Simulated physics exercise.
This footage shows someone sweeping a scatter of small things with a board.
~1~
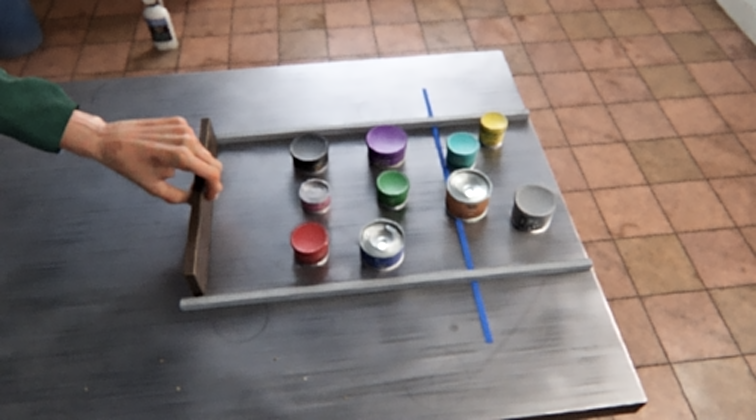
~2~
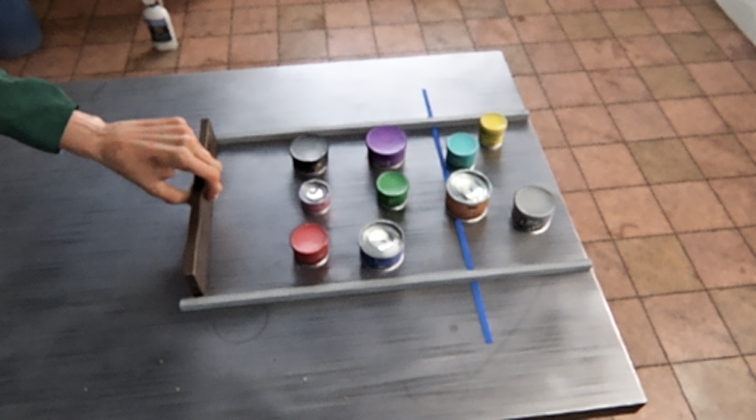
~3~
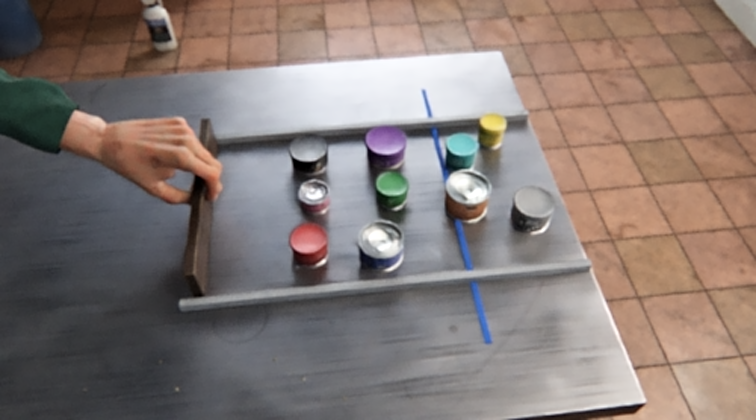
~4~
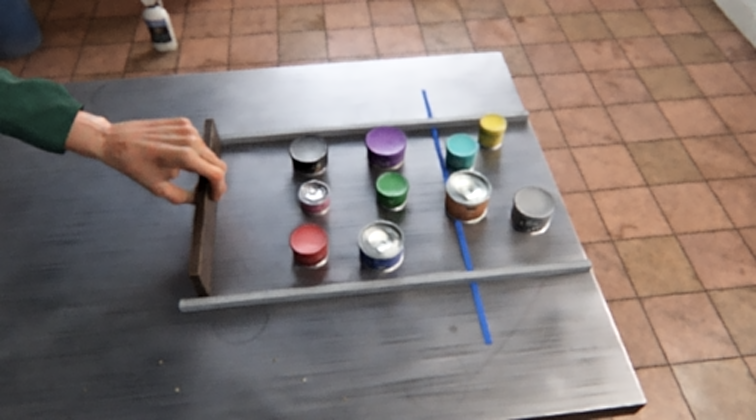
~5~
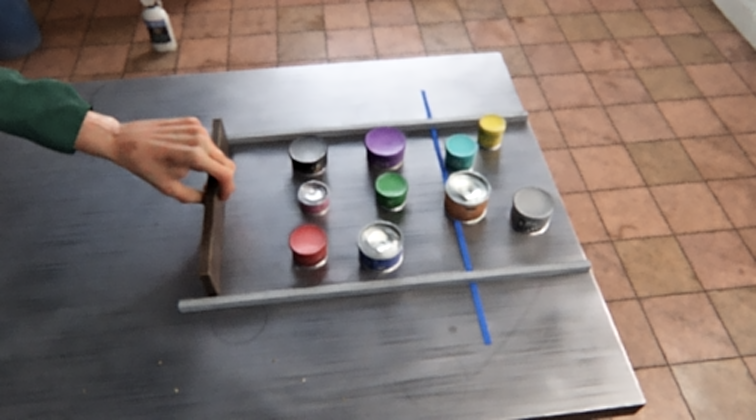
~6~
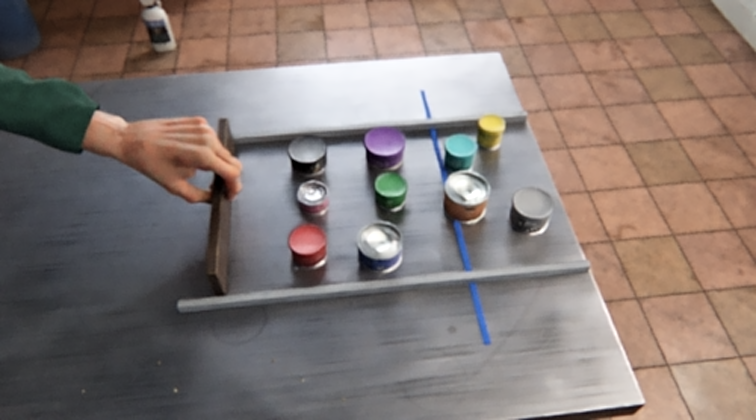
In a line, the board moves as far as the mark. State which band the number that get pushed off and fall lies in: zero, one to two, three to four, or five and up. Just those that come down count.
The band is zero.
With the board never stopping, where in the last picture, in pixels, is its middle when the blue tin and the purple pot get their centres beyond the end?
For the blue tin, about (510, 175); for the purple pot, about (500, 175).
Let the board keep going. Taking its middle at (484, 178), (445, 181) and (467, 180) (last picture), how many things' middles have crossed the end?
First 1, then 0, finally 1.
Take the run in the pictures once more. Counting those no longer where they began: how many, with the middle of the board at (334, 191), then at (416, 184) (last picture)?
Respectively 5 and 9.
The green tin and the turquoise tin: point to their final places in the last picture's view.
You'll find the first one at (491, 175) and the second at (504, 153).
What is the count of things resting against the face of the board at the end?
The count is 3.
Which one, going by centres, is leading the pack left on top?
Nearest at the end: The yellow pot.
Early on, none off yet; grey pot at rest near (531, 211); yellow pot at rest near (490, 132); turquoise tin at rest near (459, 155).
Finally, the number that fall off is zero.
